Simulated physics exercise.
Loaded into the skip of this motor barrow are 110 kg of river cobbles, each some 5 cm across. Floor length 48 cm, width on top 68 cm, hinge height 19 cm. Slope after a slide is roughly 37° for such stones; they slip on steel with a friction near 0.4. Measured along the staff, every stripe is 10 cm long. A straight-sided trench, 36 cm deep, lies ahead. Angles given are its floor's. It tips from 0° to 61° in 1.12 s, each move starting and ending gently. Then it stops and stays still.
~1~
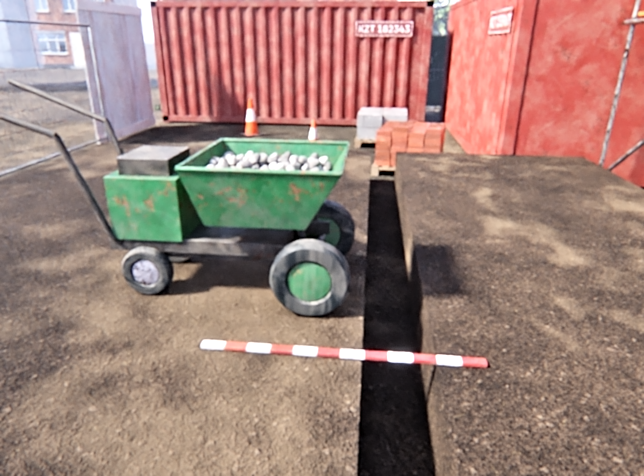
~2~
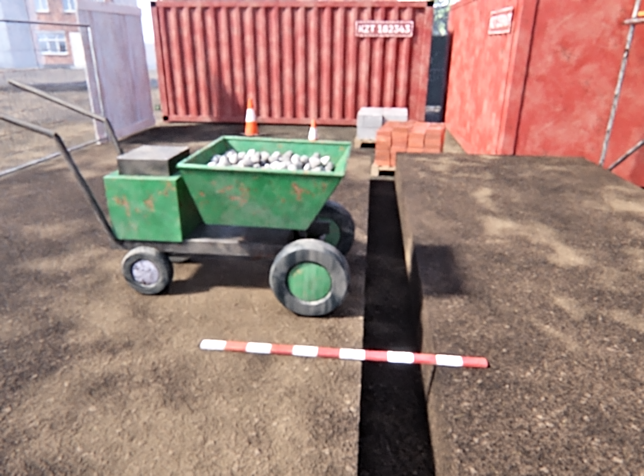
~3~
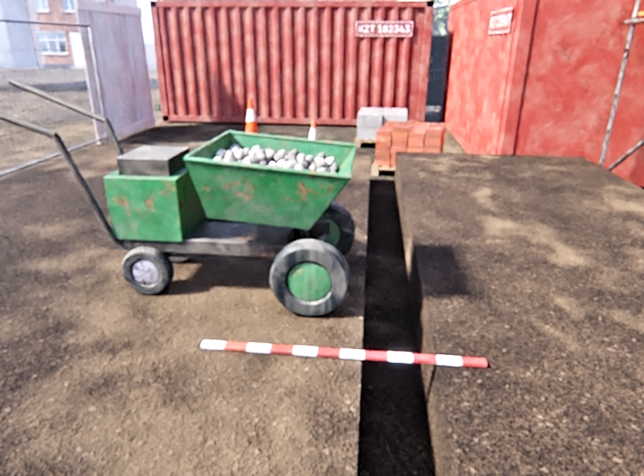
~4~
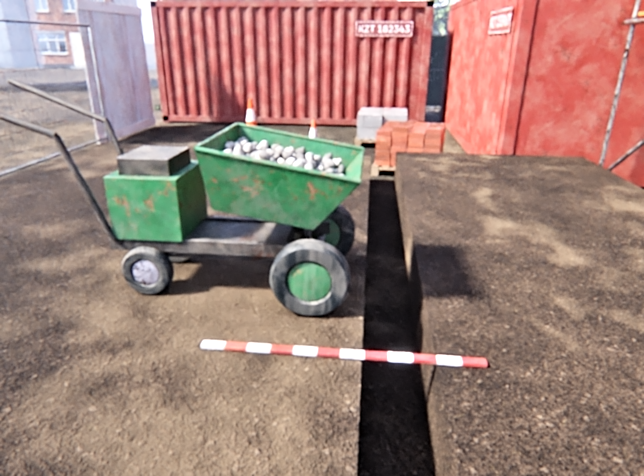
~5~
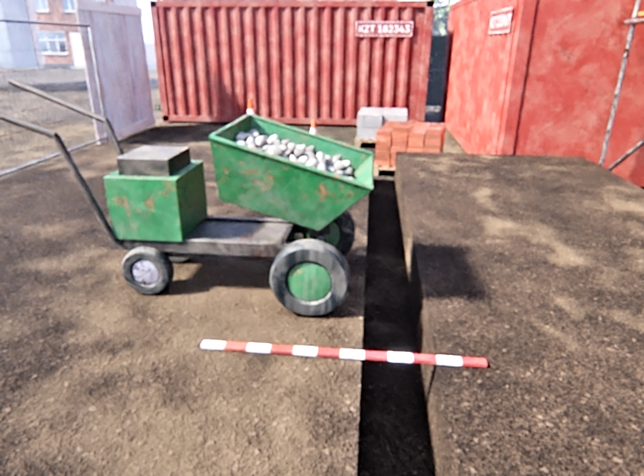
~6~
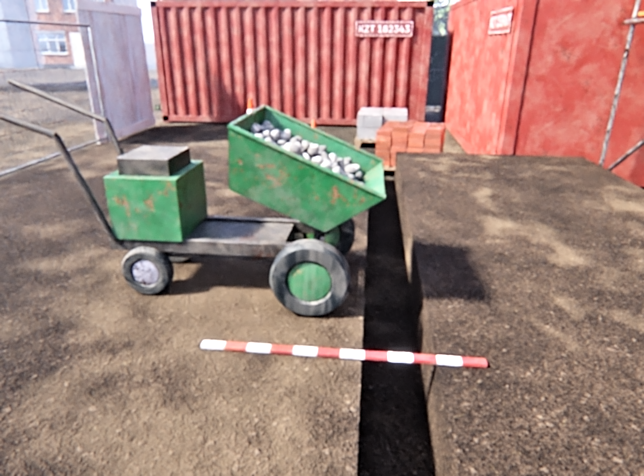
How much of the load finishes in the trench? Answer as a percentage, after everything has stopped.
Some 10 per cent of it.
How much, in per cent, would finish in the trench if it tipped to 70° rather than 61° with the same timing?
I'd expect around 25 in a hundred.
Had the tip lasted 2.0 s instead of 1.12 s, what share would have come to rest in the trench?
Then some 15 per cent would.
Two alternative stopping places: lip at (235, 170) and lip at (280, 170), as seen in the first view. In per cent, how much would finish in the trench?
About 30 per cent from the first spot, about 45 from the second.
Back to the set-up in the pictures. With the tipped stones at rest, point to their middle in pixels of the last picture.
Around (457, 288).
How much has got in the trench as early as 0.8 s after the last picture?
Approx. 0 % of the load.
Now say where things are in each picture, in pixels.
The skip is at 0°, its lip at (341, 174); the top of the load is at (269, 161), in the first picture.
Lip at (343, 175), floor tilted 1°, highest stones at (259, 160), in the second picture.
Lip at (350, 177), floor tilted 5°, highest stones at (248, 155), in the third picture.
The skip is at 10°, its lip at (360, 182); the top of the load is at (244, 147), in the fourth picture.
The skip is at 16°, its lip at (372, 188); the top of the load is at (250, 138), in the fifth picture.
Lip at (385, 197), floor tilted 23°, highest stones at (264, 130), in the sixth picture.
Then, 0.4 s after the last picture the floor is at 51°, 100 % in the skip; the foremost stones are at (396, 209).
Then, 0.8 s after the last picture the floor is at 61°, 89 % in the skip, 1 % in the trench, 10 % past the trench; the foremost stones are at (468, 288).
Then, 1.1 s after the last picture the floor is at 61°, 65 % in the skip, 1 % in the trench, 34 % past the trench; the foremost stones are at (522, 290).
Then, 3.0 s after the last picture the floor is at 61°, 50 % in the skip, 10 % in the trench, 40 % past the trench; the foremost stones are at (567, 294).
